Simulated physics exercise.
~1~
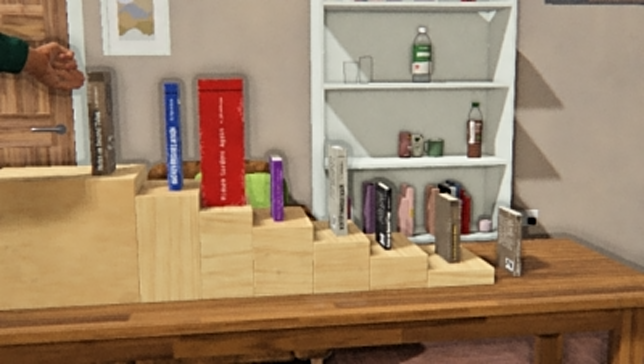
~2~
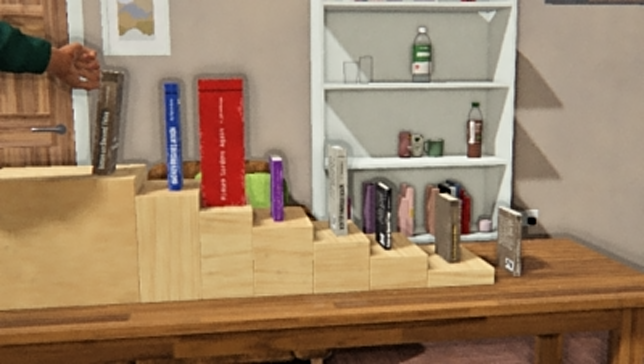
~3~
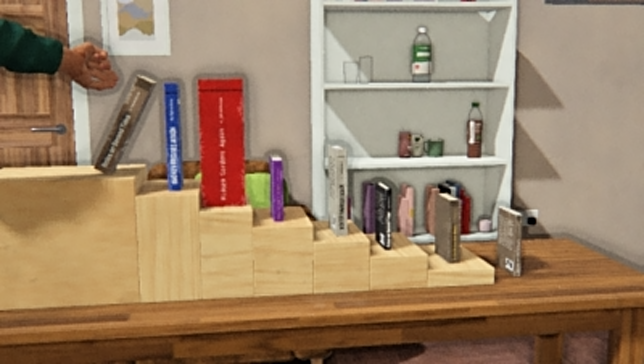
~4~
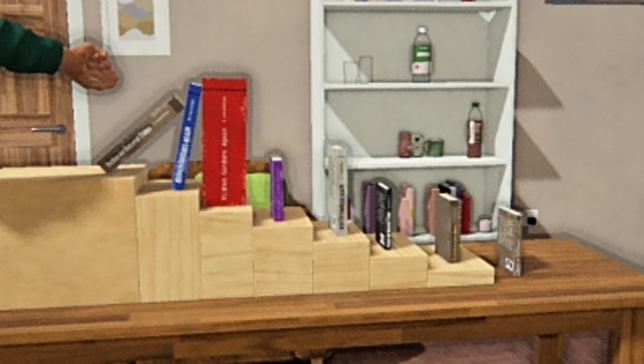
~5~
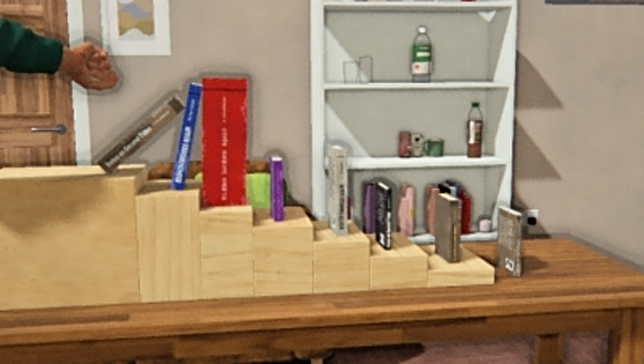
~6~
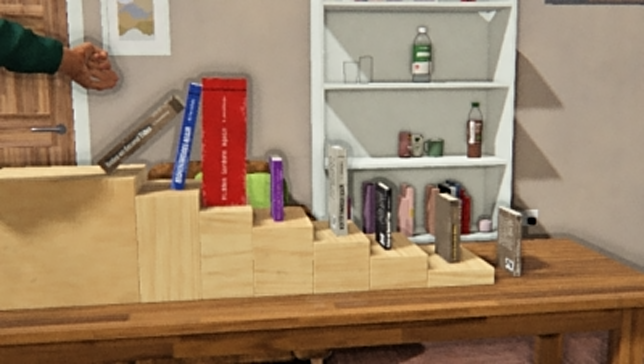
We see a hand push the first of several books standing down a flight of wooden steps, tipping it rightward against the blue book, which leans slightly onto the red one. The movement stops there, with the red, purple and remaining books still upright.
